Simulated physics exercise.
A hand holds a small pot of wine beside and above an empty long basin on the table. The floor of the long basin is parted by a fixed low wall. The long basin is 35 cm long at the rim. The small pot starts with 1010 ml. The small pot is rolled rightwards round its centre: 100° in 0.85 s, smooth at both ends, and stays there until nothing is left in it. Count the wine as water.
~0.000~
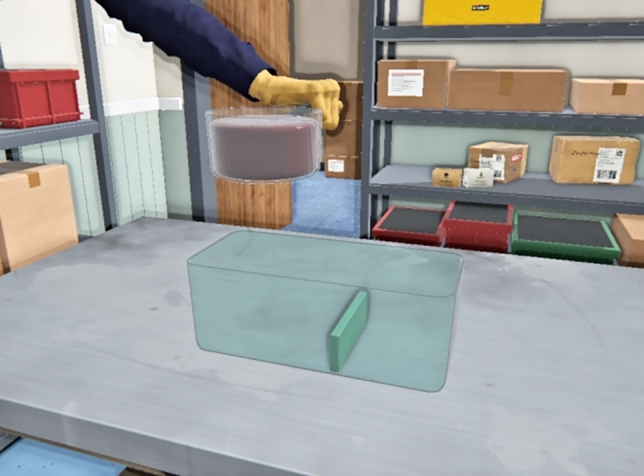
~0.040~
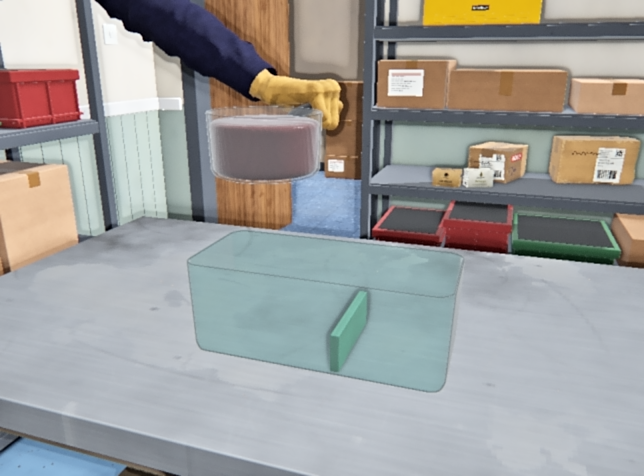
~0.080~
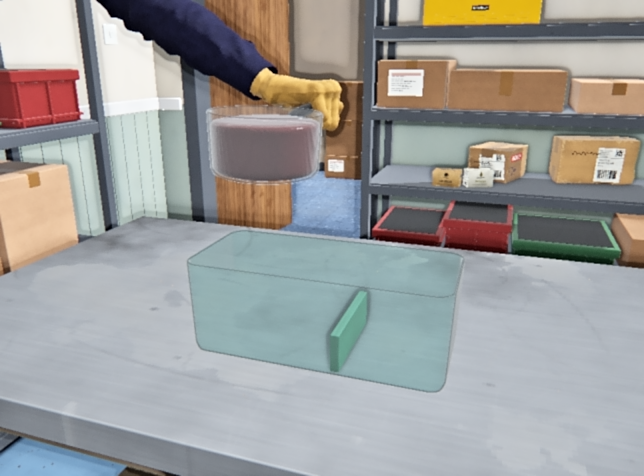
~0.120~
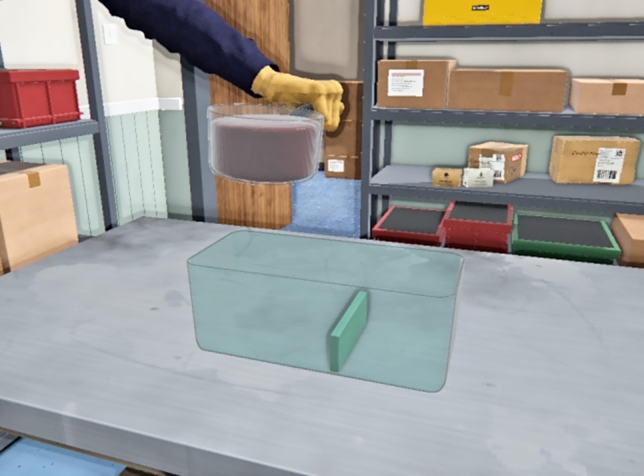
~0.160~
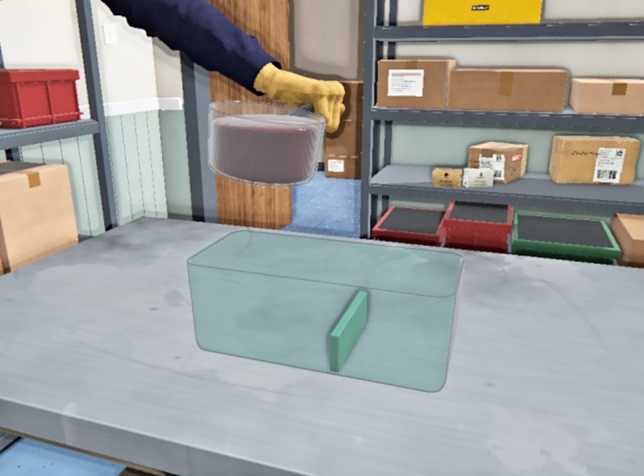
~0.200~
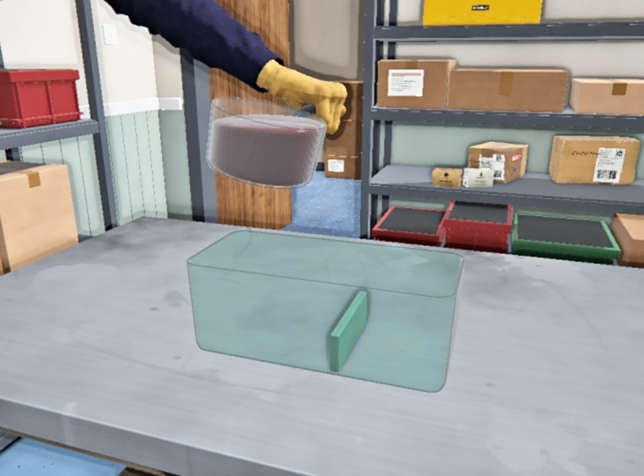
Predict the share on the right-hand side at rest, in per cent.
The far part has some 71 per cent.
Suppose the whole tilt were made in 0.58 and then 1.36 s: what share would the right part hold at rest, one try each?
In turn about 60 and 75 per cent.
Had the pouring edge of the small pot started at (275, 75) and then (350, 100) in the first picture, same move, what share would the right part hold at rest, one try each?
In turn about 30 and 90 per cent.
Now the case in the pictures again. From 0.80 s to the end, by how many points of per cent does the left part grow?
Near 20 in a hundred.
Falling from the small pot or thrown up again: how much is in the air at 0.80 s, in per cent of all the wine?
Some 12 per cent.
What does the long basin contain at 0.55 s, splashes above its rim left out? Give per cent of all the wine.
About 10 per cent.
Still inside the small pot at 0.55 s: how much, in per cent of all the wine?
Near 56 in a hundred.
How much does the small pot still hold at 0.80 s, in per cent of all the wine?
Near 12 in a hundred.
Then, 0.55 s in, the tilt is 71° and 55 per cent is still to pour, 1 is left of the wall and 8 right of it.
Then, 0.80 s in, the tilt is 99° and 12 per cent is still to pour, 9 is left of the wall and 68 right of it.
Then, 1.06 s in, the tilt is 100° and 2 per cent is still to pour, 25 is left of the wall and 71 right of it.
Then, 1.35 s in, the tilt is 100° and 0 per cent is still to pour, 28 is left of the wall and 71 right of it.
Finally, 29 per cent lies left of the wall, 71 right of it and 1 outside.
